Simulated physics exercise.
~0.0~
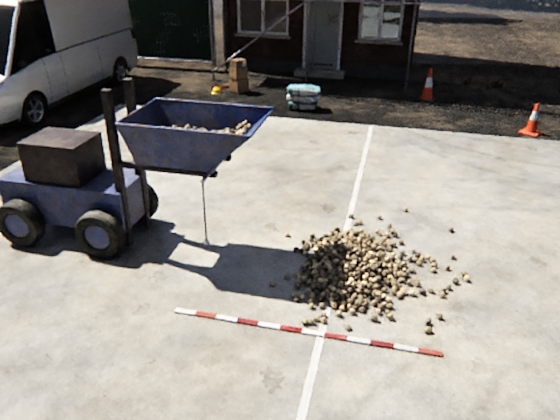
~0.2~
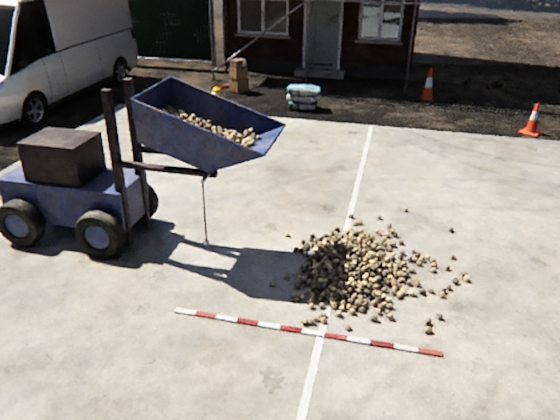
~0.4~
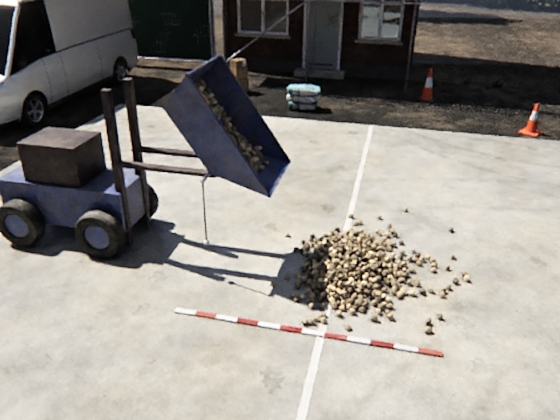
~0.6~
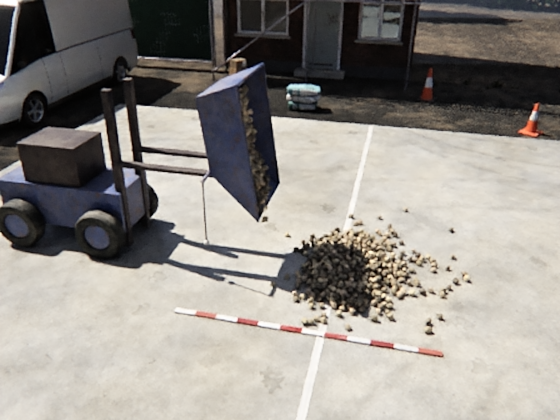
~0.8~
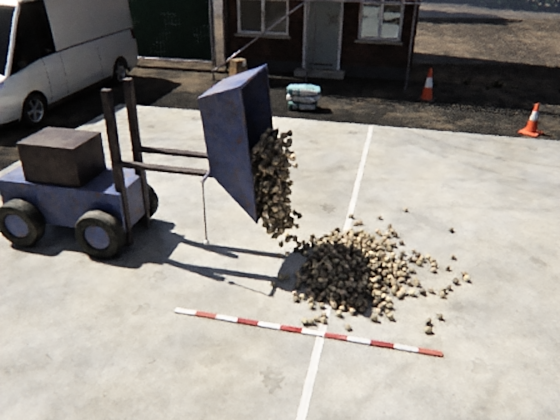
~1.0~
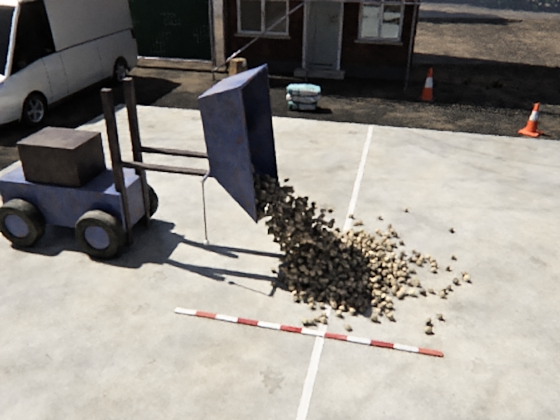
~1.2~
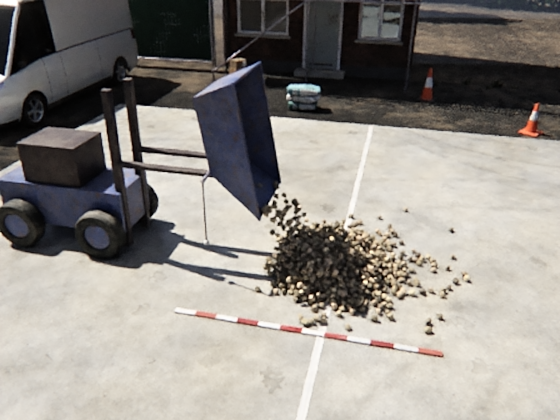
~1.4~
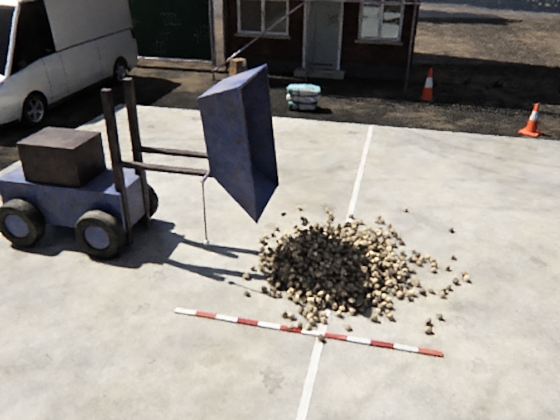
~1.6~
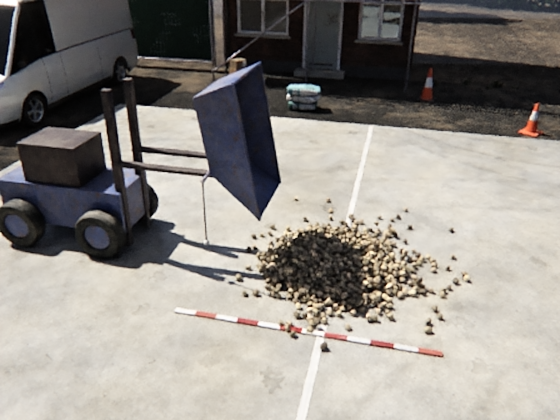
A blue skip of stones on a small fork truck tips forward to the right until steeply tilted, spilling its load onto the near side of an existing heap across a painted line, then jerks slightly back and forth, ending empty above a larger, wider pile.
